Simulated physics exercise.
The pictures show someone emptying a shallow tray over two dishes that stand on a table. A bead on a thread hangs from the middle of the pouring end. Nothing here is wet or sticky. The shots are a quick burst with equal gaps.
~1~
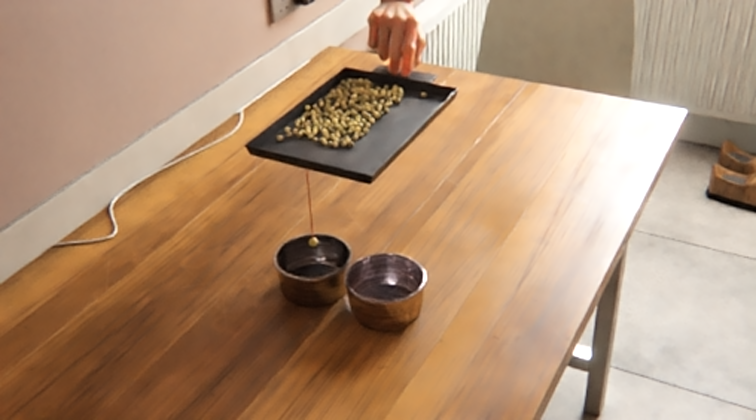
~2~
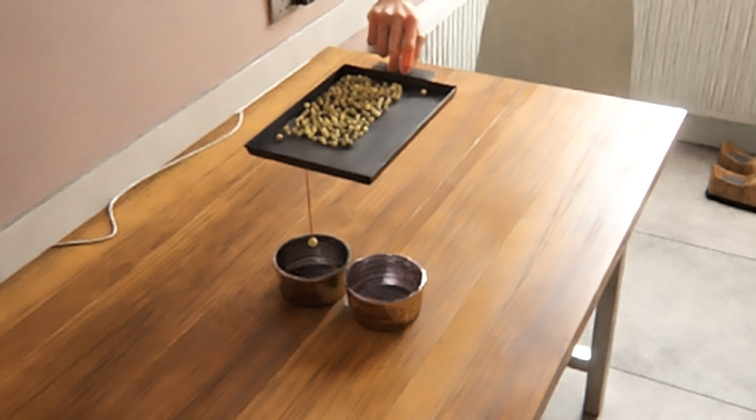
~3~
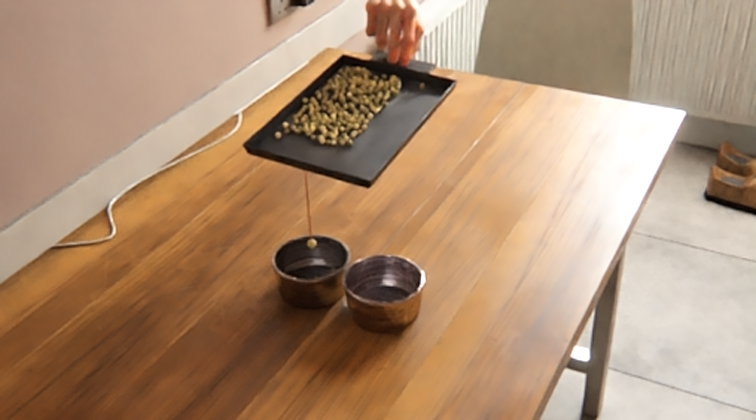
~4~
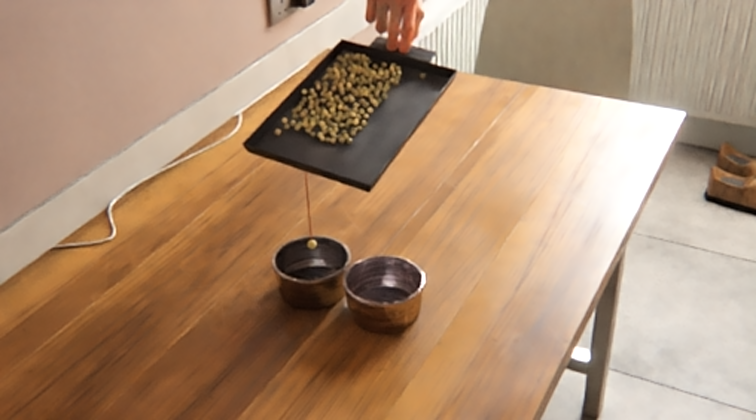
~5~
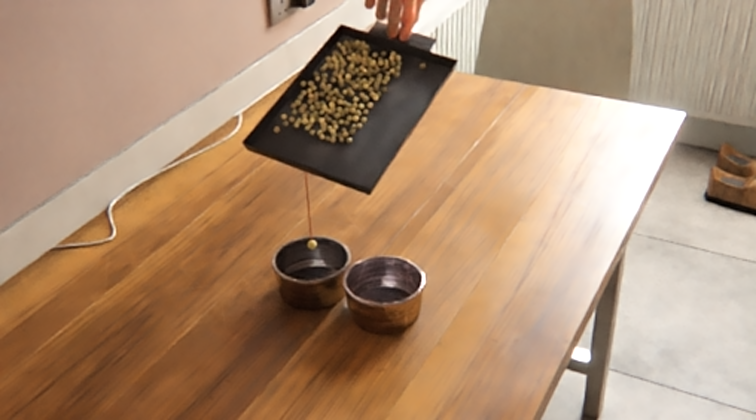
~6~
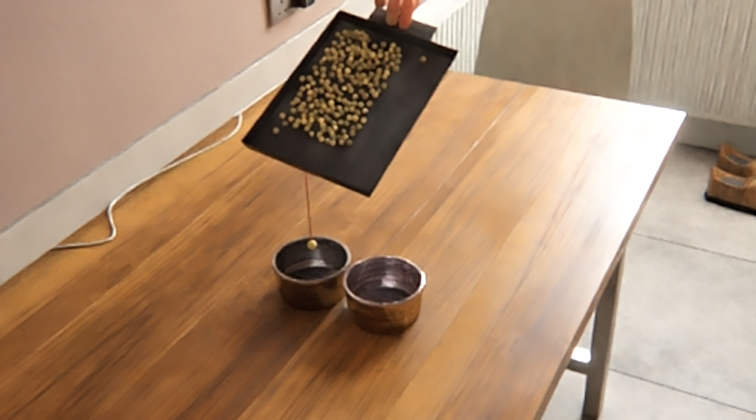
In the video, a hand raises the far end of a dark tray of small greenish beans above two bowls on a wooden table, steepening it as its right corner dips and the beans spread, while a bead hangs nearly still.
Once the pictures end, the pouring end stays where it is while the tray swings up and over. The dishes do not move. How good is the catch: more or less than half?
Together they catch more than half.
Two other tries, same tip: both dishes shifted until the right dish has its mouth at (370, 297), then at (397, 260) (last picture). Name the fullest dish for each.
At the first place the dish on the right, at the second right.
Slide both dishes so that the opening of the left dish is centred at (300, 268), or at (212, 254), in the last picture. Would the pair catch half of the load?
The first try: Most of it. The second: The smaller part.
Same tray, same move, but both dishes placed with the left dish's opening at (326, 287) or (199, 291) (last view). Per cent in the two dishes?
In turn 50 and 0 in a hundred.
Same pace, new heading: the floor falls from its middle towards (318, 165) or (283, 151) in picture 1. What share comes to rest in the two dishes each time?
Near 30 % and 0 %.
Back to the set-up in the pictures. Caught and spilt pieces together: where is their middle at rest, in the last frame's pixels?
Close to (381, 309).
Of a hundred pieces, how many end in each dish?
For the left dish some 0 %, for the right dish some 70 %.
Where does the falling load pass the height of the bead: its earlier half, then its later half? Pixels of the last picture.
Early half (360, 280), late half (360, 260).
Shortly afterwards, tray tipped steeply; near half on the tray; a little in the right dish; near a third in the air.
Next, tray tipped past a quarter turn; a little on the tray; near half in the right dish; only a few in the left dish; near a quarter outside both; a little in the air.
Some moments later, tray tipped past a quarter turn; near two thirds in the right dish; only a few in the left dish; near a quarter outside both.
In the end, tray tipped past a quarter turn; near two thirds in the right dish; only a few in the left dish; near a quarter outside both.
